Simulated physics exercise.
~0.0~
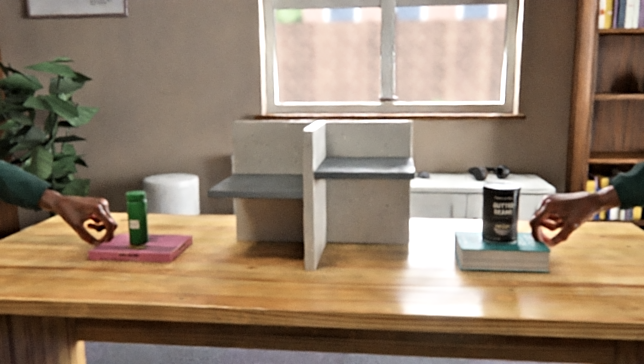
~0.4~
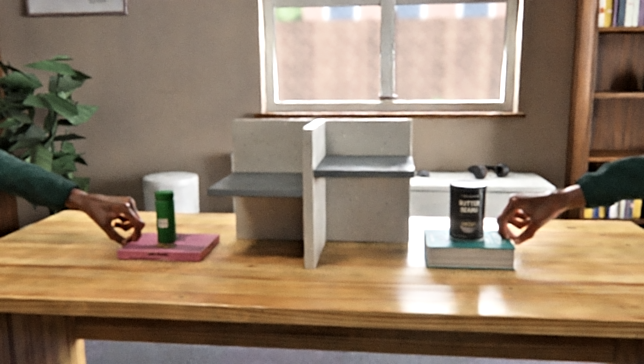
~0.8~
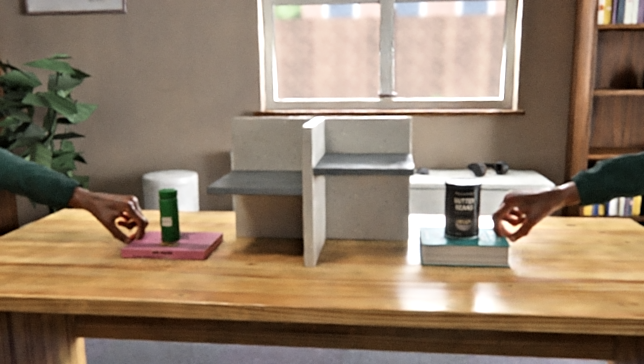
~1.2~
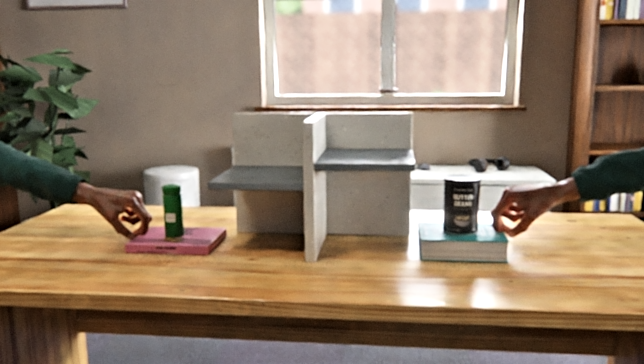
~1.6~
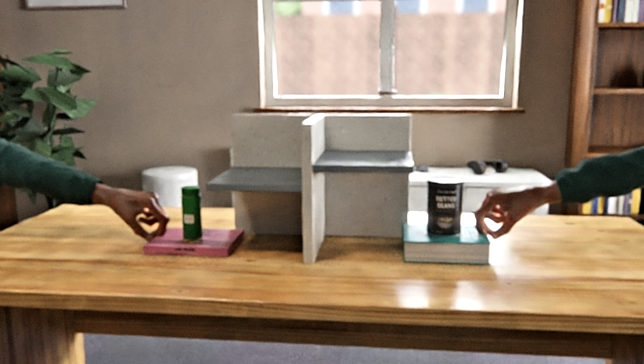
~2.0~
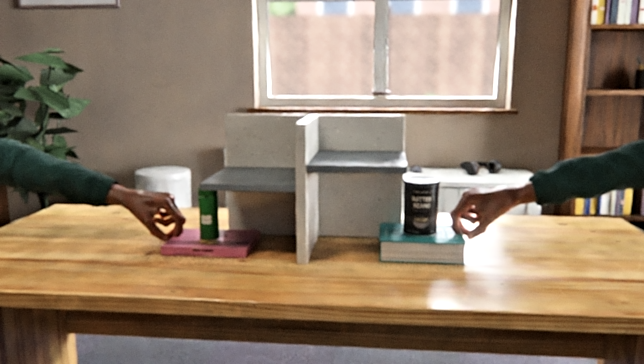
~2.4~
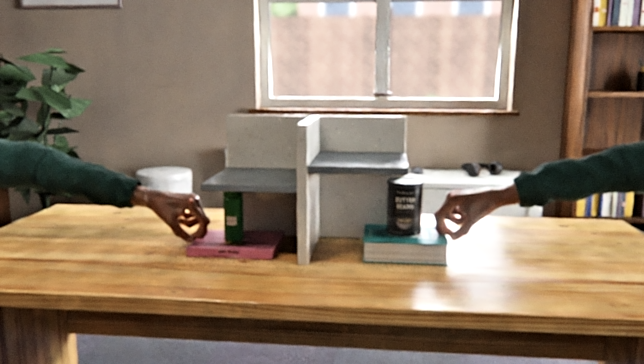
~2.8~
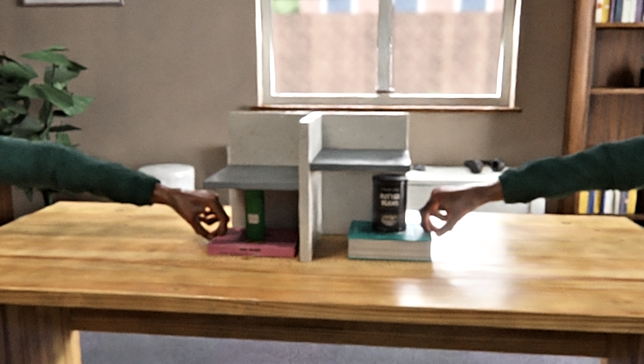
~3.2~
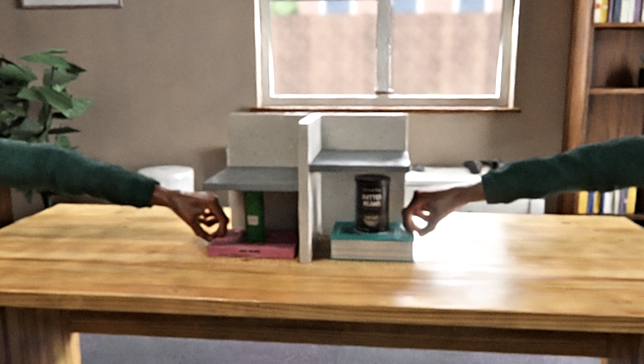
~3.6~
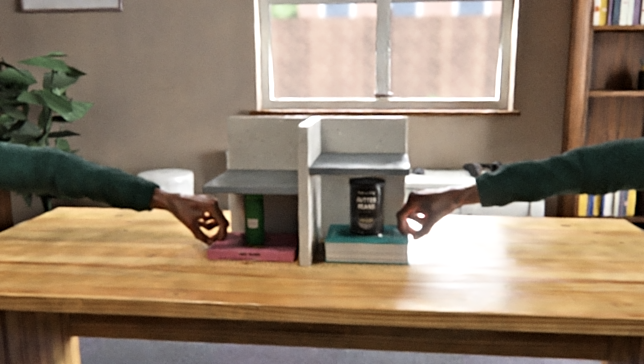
Two dark-skinned hands in dark green sleeves reach in from either side of a wooden table, seen from the front in a slightly swaying view, with a window behind. A pale grey stand with two darker shelves sits in the middle. The left hand pushes a pink packet carrying an upright green shaker rightward, while the right hand pushes a turquoise book carrying a black tin leftward. The shaker slides beneath the lower left shelf and stops near the divider. The tin continues under the higher right shelf, and both end upright inside, untouched by the shelves.
